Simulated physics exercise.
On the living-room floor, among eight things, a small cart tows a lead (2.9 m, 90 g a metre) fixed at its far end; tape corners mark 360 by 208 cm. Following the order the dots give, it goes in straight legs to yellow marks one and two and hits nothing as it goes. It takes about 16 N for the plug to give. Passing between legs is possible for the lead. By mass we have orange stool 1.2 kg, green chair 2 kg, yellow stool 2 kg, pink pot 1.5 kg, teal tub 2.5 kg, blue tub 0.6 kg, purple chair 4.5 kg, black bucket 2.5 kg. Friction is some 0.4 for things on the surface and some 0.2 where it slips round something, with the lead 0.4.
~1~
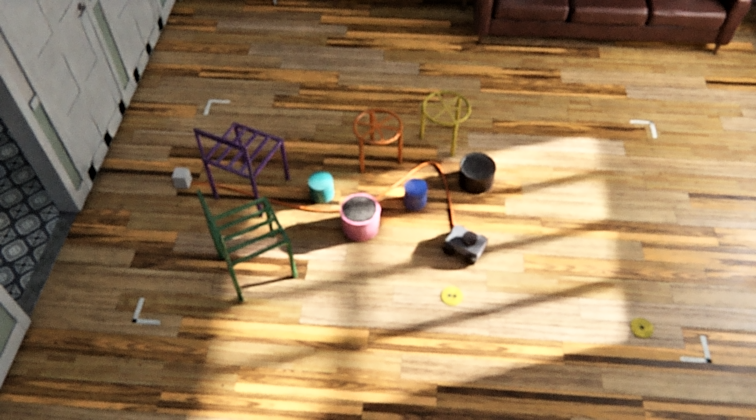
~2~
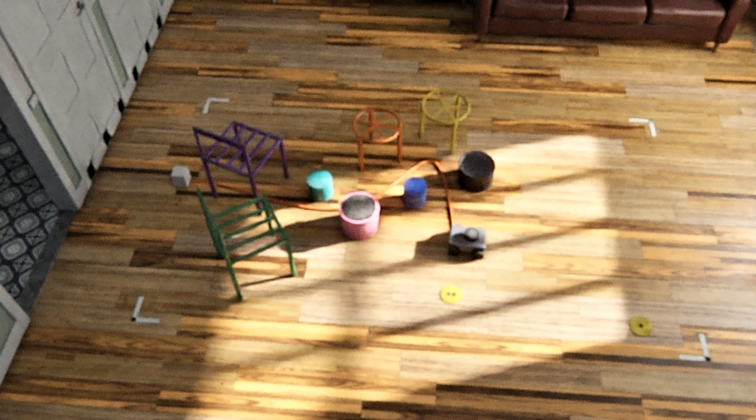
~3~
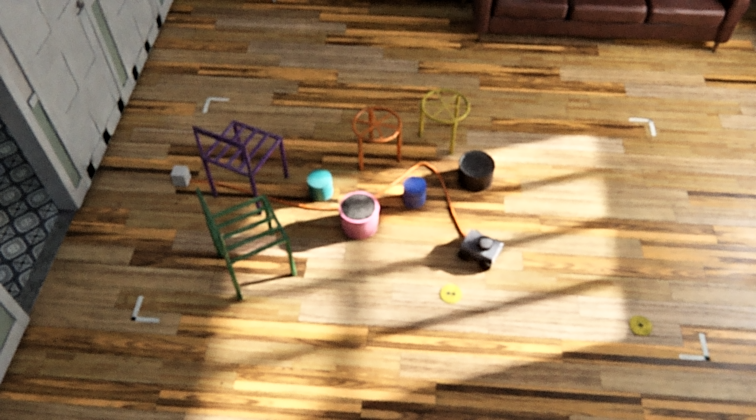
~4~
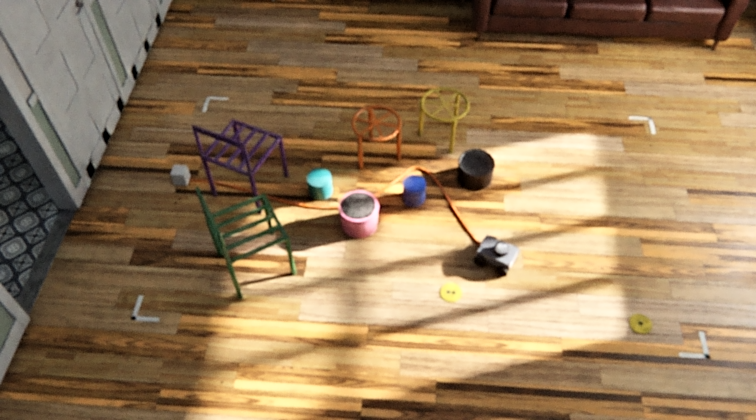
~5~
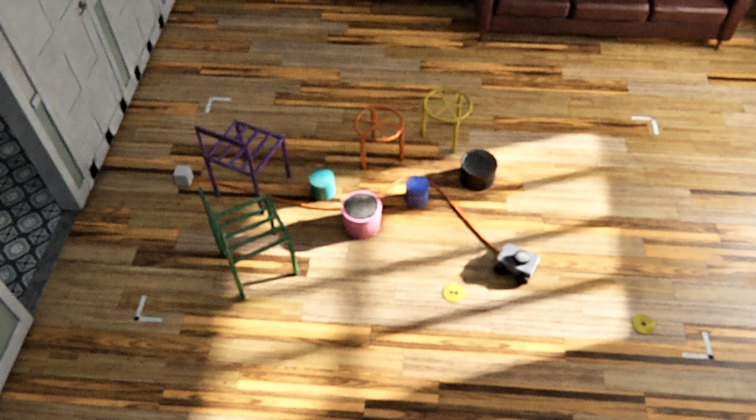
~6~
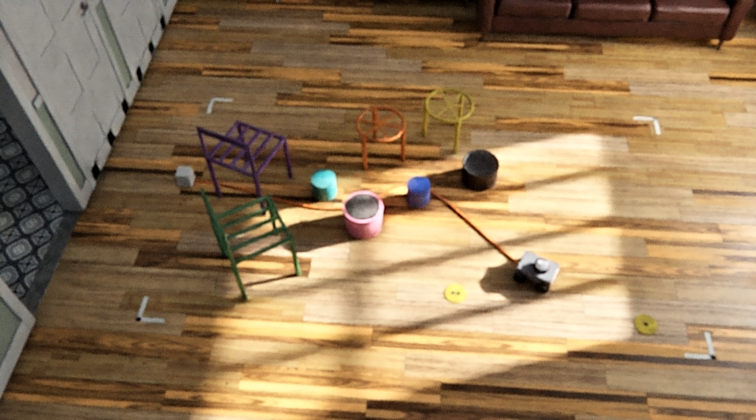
A small cart rolls right and toward the viewer, pulling its curved orange lead straighter.
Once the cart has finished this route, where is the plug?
The plug is out of the socket.
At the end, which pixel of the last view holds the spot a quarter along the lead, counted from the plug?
Roughly (466, 223).
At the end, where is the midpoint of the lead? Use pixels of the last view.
The halfway point lies around pixel (488, 246).
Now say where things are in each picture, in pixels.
In the first picture, black bucket (478, 166); orange stool (378, 125); purple chair (243, 149); marks (642, 328) (452, 296); lead runs through (423, 165) (452, 211); cart (459, 245).
In the second picture, lead runs through (451, 210); cart (460, 243).
In the third picture, lead runs through (455, 217); cart (474, 249).
In the fourth picture, lead runs through (464, 225); cart (489, 255).
In the fifth picture, lead runs through (480, 234); cart (509, 263).
In the sixth picture, black bucket (481, 163); orange stool (380, 123); purple chair (246, 147); lead runs through (437, 196) (495, 244); cart (529, 271).
Next, cart at (605, 304), plug out; blue tub 34 cm off its start.
Then, cart at (607, 317), plug out; blue tub 34 cm off its start.
After that, cart at (524, 303), plug out; blue tub 34 cm off its start at (407, 222).
Later, cart at (456, 292), plug out; blue tub 34 cm off its start.
At the end, cart at (456, 292), plug out; blue tub 34 cm off its start at (407, 222).
